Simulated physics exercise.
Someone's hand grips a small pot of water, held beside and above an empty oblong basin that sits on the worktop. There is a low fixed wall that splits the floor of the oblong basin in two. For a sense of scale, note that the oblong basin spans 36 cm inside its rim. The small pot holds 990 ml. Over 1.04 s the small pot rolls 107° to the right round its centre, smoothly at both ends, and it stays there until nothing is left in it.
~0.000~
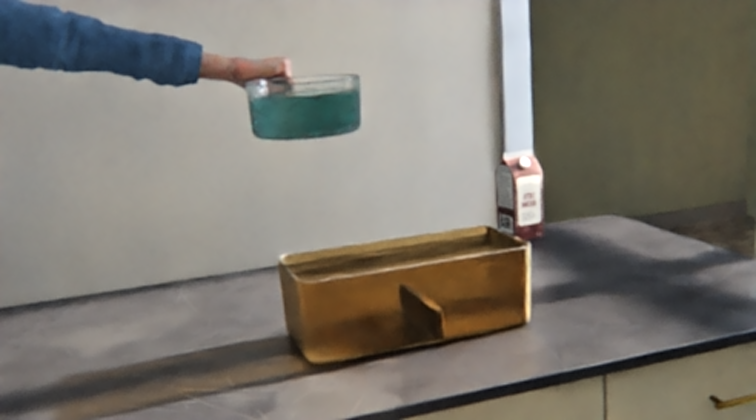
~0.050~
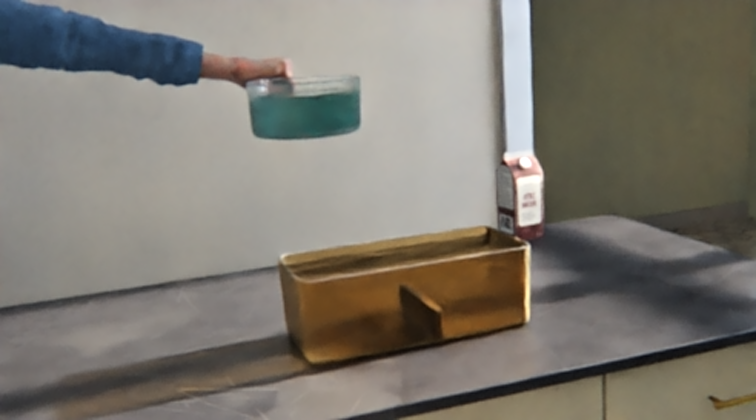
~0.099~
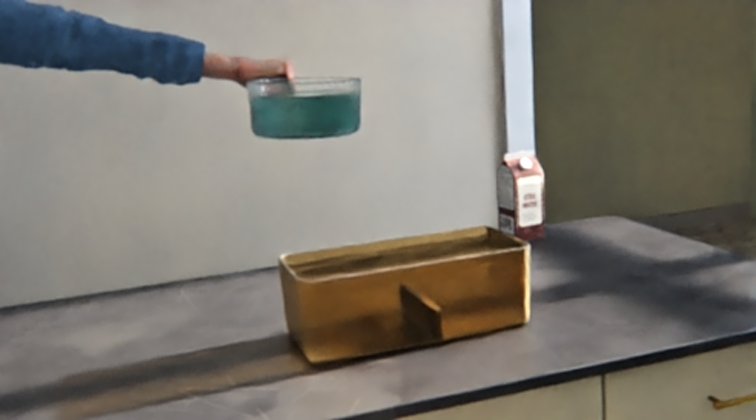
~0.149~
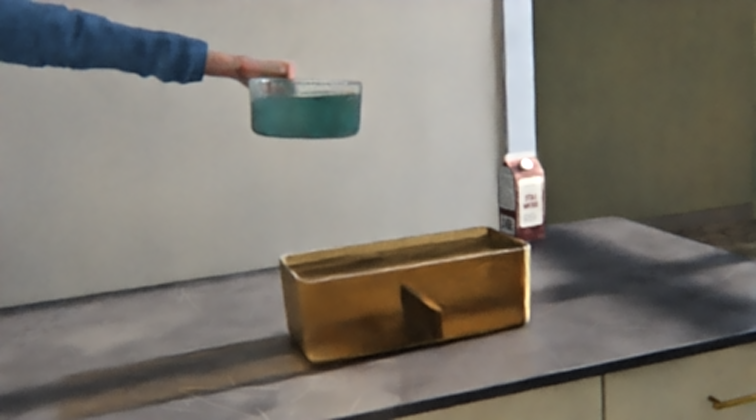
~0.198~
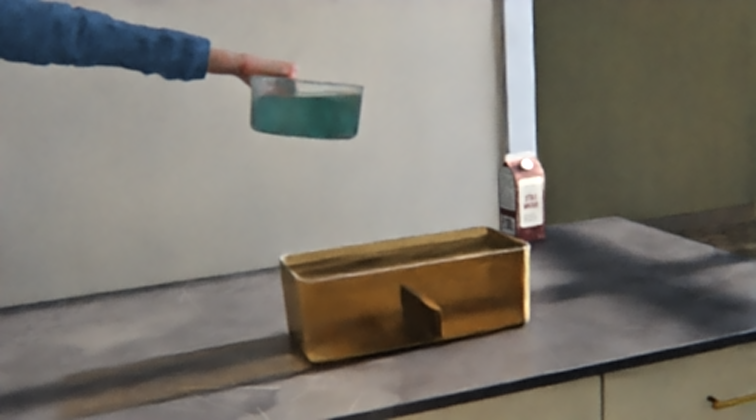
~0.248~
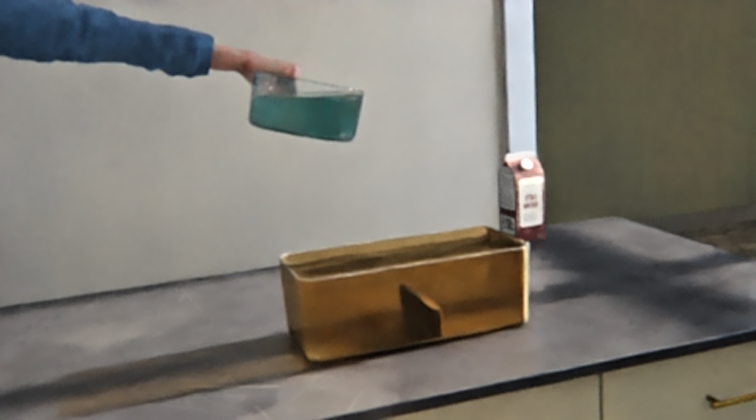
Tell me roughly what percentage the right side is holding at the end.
At the end it holds about 56 per cent.
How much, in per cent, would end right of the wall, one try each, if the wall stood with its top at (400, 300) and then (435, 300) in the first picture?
70 then 35 %.
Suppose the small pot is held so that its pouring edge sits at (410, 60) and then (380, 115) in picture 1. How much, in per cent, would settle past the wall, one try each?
Respectively about 85 and 65 percent.
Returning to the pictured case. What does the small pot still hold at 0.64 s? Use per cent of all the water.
I reckon about 50 in a hundred is still held.
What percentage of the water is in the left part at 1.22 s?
Roughly 40 in a hundred.
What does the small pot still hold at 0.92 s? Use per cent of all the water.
I reckon near 8 per cent still sits there.
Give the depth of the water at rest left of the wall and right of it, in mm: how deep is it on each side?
On the left it stands about 14 mm, on the right about 24 mm.
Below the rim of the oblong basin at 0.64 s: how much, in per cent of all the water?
Near 7 in a hundred.
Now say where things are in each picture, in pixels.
In the first frame, it leans 0°; its right rim is at (356, 77); the water meets the walls at (250, 99) and (354, 89); the oblong basin's rim runs from (288, 270) to (509, 236); the wall's top is at (419, 297).
In the second frame, it leans 1°; its right rim is at (356, 78); the water meets the walls at (250, 99) and (354, 90).
In the third frame, it leans 2°; its right rim is at (357, 80); the water meets the walls at (251, 99) and (355, 91).
In the fourth frame, it leans 5°; its right rim is at (359, 83); the water meets the walls at (253, 99) and (356, 92).
In the fifth frame, it leans 9°; its right rim is at (360, 87); the water meets the walls at (253, 99) and (357, 93).
In the sixth frame, it leans 14°; its right rim is at (361, 92); the water meets the walls at (253, 100) and (358, 93).
By 0.64 s the tilt is 72° and 49 per cent is still to pour, 3 is left of the wall and 4 right of it.
By 0.92 s the tilt is 104° and 8 per cent is still to pour, 21 is left of the wall and 55 right of it.
By 1.22 s the tilt is 107° and 0 per cent is still to pour, 41 is left of the wall and 55 right of it.
By 1.54 s the tilt is 107° and 0 per cent is still to pour, 42 is left of the wall and 56 right of it.
At rest 42 per cent lies left of the wall, 56 right of it and 2 outside.
